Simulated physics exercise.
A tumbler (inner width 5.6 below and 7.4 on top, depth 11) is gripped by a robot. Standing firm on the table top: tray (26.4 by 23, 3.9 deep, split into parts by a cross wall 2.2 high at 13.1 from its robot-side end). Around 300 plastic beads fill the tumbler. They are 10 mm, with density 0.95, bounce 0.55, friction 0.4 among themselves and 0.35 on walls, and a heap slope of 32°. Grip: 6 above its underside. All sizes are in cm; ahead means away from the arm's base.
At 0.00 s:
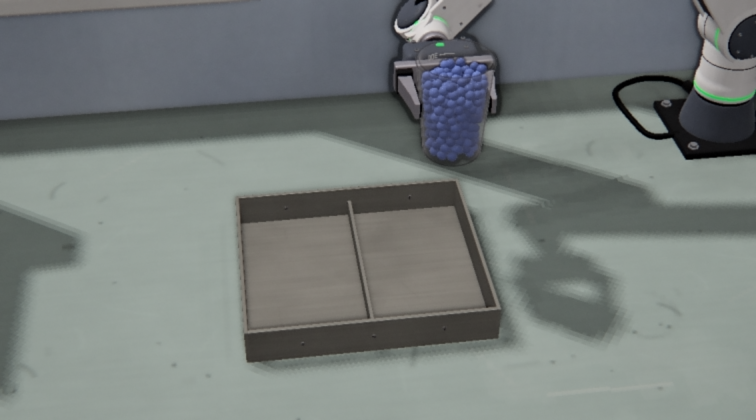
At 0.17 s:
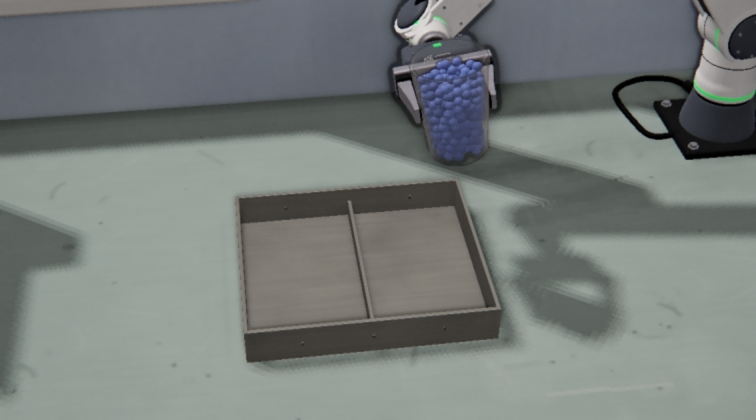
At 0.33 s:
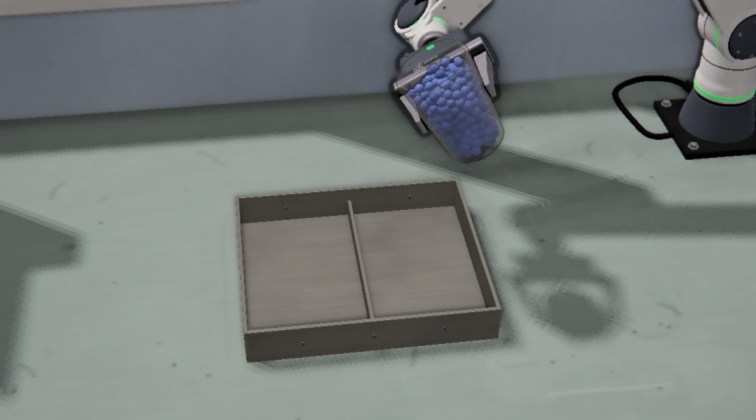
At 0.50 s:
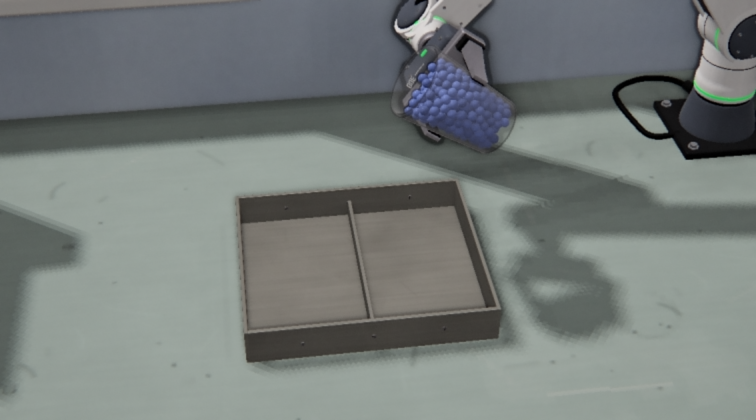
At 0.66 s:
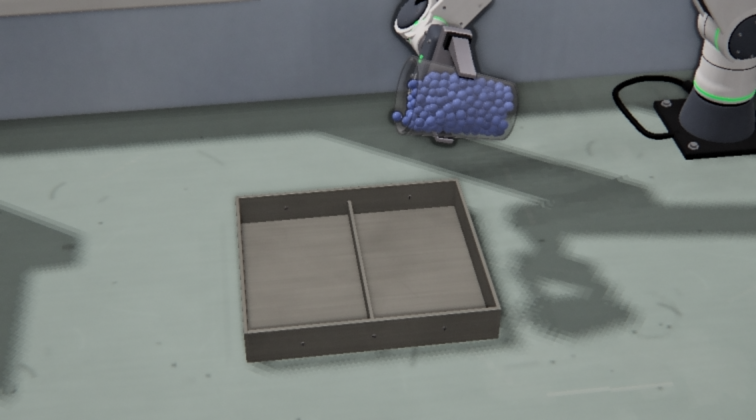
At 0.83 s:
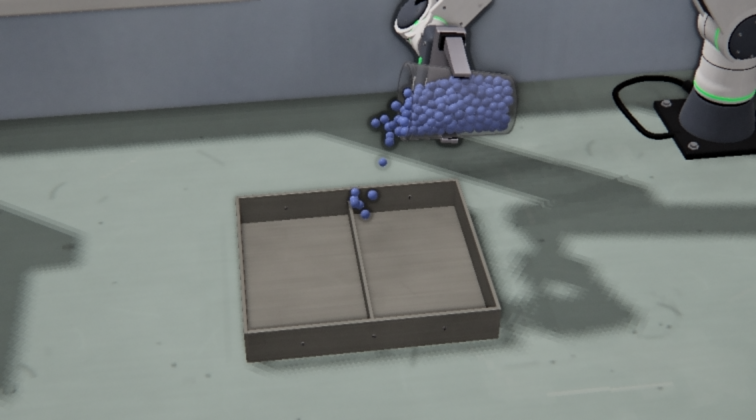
To begin with, a robot gripper holds a clear tumbler full of blue beads upright behind an empty, divided tray on a table. The gripper tips the tumbler until it lies nearly sideways, its mouth facing left, and a few beads spill out and drop toward the tray's divider.
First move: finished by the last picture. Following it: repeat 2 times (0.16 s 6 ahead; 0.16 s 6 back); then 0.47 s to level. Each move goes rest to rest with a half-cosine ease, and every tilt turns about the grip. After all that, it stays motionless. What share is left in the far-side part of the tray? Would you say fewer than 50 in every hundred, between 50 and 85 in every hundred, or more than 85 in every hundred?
Between 50 and 85 in every hundred.
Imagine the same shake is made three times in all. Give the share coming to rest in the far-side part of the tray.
Then about 70 per cent.
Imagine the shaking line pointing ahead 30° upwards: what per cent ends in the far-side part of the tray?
I'd reckon around 75 per cent.
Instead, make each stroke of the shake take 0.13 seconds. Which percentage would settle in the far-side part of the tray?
That gives about 70 percent.
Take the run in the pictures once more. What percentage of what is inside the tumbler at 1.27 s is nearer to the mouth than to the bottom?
Some 35 percent is in that half.
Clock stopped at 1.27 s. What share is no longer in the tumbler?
Share gone by then: Close to 65 %.
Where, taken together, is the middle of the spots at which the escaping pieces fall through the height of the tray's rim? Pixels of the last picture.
Estimated centre around (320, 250) in pixels.
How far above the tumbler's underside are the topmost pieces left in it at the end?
It reaches close to 4.0 cm in the end.
After 1.27 s, tilted 83° forward, highest piece 24 above the table; 150 in the far-side part, 107 in the tumbler, 28 in the robot-side part, 3 on the table or floor, 8 in flight or on a rim.
After 1.72 s, tilted 38° forward, highest piece 24 above the table; 191 in the far-side part, 50 in the robot-side part, 44 in the tumbler, 8 on the table or floor, 3 in flight or on a rim.
After 2.14 s, level, highest piece 21 above the table; 194 in the far-side part, 50 in the robot-side part, 44 in the tumbler, 8 on the table or floor.
After 3.19 s, level, highest piece 21 above the table; 194 in the far-side part, 50 in the robot-side part, 44 in the tumbler, 8 on the table or floor.
In the end, 194 in the far-side part, 50 in the robot-side part, 44 in the tumbler, 8 on the table or floor. That is 66 % in the far-side part of the tray.
